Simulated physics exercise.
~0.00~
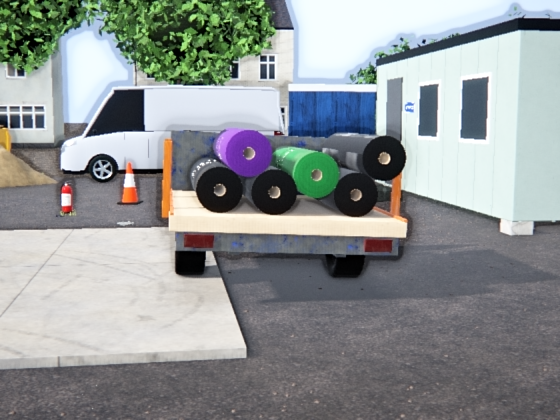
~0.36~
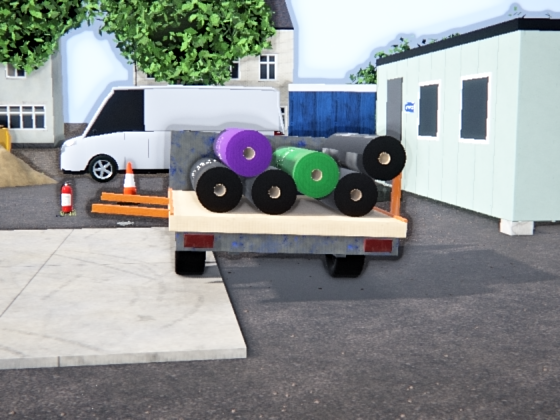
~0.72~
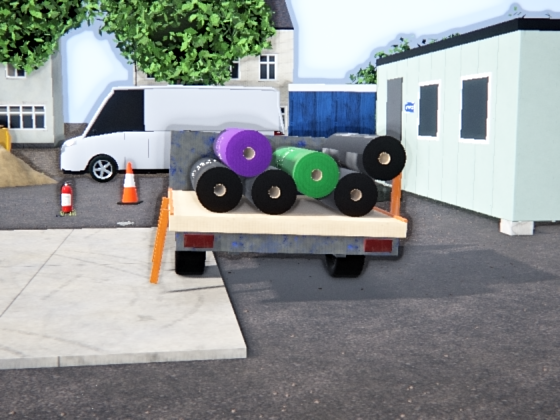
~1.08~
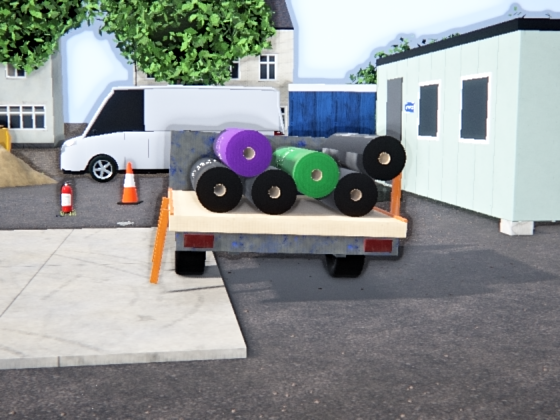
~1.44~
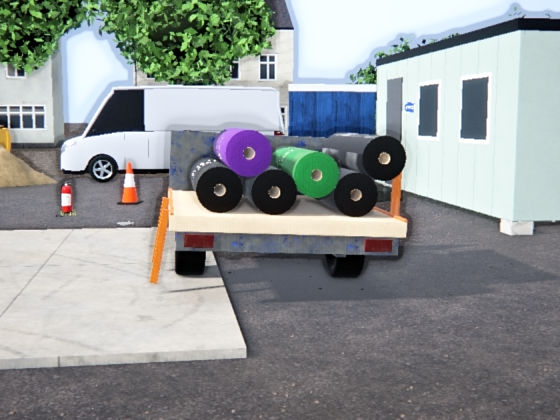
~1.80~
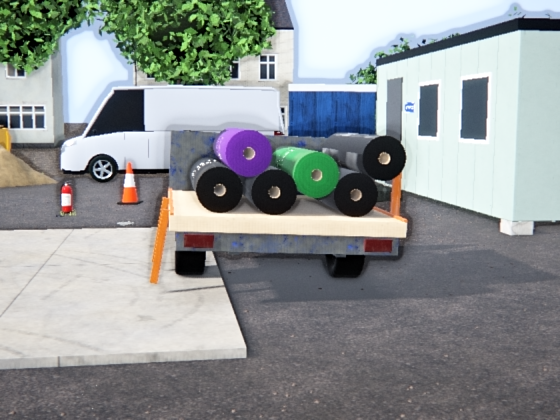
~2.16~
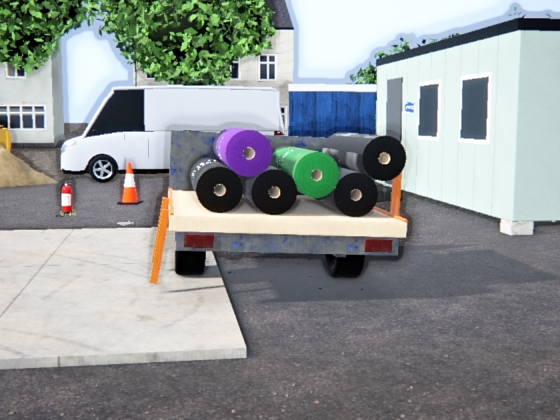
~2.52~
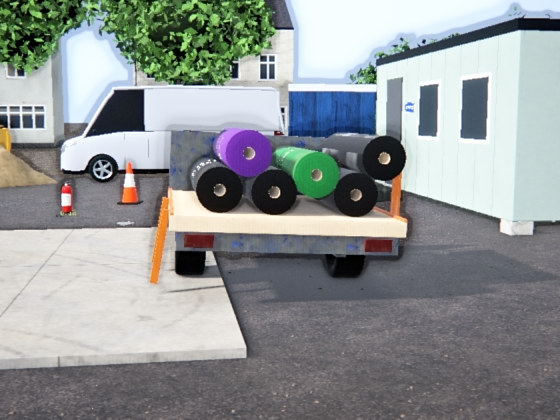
In a yard, a trailer's left orange posts swing down, but the stacked rolls stay put.
